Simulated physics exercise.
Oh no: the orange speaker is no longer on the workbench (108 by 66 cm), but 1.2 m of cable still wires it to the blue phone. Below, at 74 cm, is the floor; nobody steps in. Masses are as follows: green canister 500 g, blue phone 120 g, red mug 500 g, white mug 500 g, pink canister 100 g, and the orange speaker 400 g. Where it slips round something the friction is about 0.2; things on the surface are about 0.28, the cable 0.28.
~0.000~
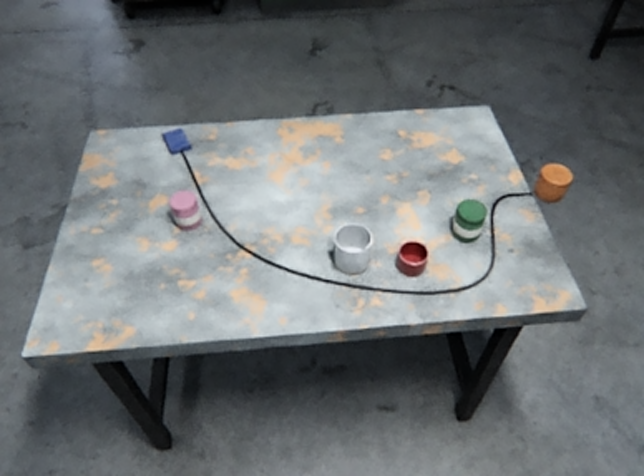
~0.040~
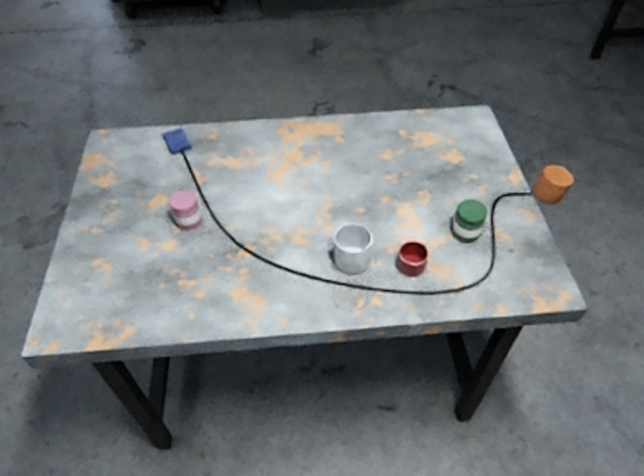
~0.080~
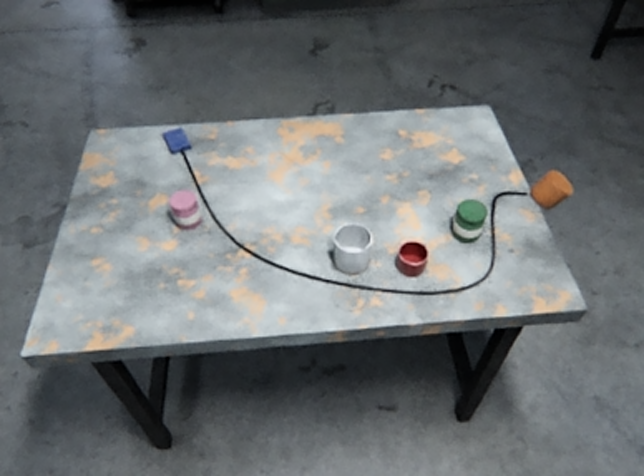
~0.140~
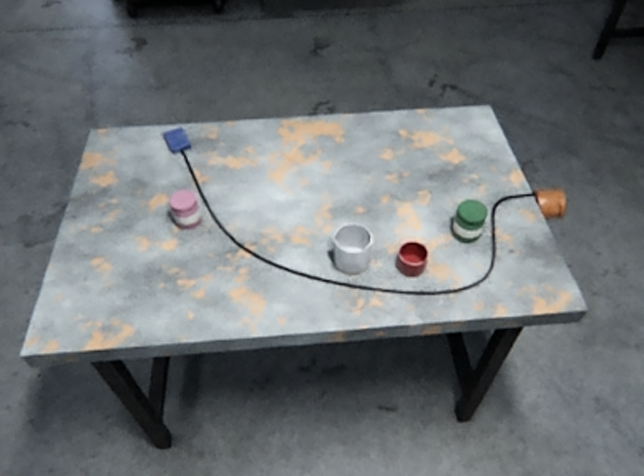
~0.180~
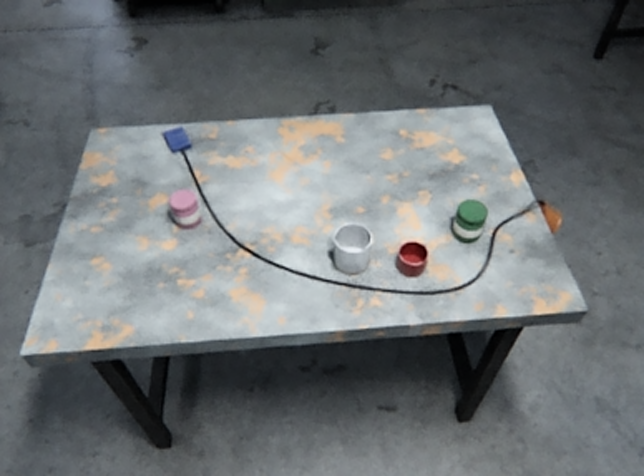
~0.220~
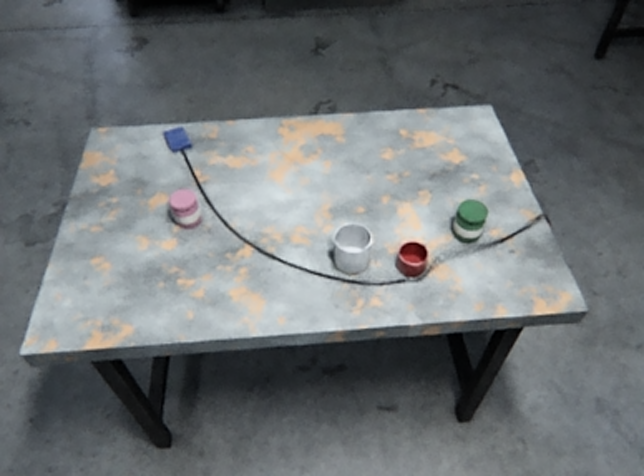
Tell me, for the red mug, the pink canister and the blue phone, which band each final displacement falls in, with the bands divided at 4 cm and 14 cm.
Bands: Red mug - lowest band, pink canister - lowest band, blue phone - highest band.
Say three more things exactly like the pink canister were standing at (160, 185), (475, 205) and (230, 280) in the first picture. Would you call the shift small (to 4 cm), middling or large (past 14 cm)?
Going one by one, I'd say a short shift, then a short shift, then a short shift.
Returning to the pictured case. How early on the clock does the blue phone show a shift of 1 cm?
Answer: Blue phone, 0.28 s.
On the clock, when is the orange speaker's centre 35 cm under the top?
The clock reads 0.40 s at that moment.
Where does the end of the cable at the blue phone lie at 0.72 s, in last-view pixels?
It sits close to (346, 276) in the last view.
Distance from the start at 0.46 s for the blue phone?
The blue phone is 30 cm out of place.
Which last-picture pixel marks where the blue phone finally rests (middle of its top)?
(334, 285).
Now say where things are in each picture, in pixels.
In the first frame, shows, red mug (414, 252); pink canister (183, 199); blue phone (176, 139); cable runs through (494, 207) (473, 285) (347, 285) (245, 248) (197, 184).
In the second frame, shows, orange speaker (557, 175); cable runs through (494, 207) (347, 285) (197, 184).
In the third frame, shows, orange speaker (551, 190); cable runs through (493, 207) (347, 285) (197, 183).
In the fourth frame, shows, orange speaker (547, 205); cable runs through (495, 207) (347, 285) (197, 183).
In the fifth frame, shows, orange speaker (542, 219); cable runs through (520, 214) (347, 284) (197, 183).
In the sixth frame, shows, red mug (414, 252); pink canister (182, 198); blue phone (177, 137); cable runs through (544, 217) (462, 250) (354, 281) (251, 244) (198, 182).
By 0.5 s, the cable's tail end at (276, 205); blue phone 31 cm off its start, red mug 1 cm off its start, orange speaker over the edge.
By 0.7 s, the cable's tail end at (346, 276); blue phone 57 cm off its start, red mug 1 cm off its start, orange speaker over the edge.
By 1.0 s, the cable's tail end at (353, 283); blue phone 61 cm off its start at (334, 285), red mug 1 cm off its start at (413, 247), orange speaker over the edge.
By 1.2 s, the cable's tail end at (353, 283); blue phone 61 cm off its start, red mug 1 cm off its start, orange speaker over the edge.
By 2.4 s, the cable's tail end at (353, 283); blue phone 61 cm off its start at (334, 285), red mug 1 cm off its start at (413, 247), pink canister 0 cm off its start at (182, 198), orange speaker over the edge.
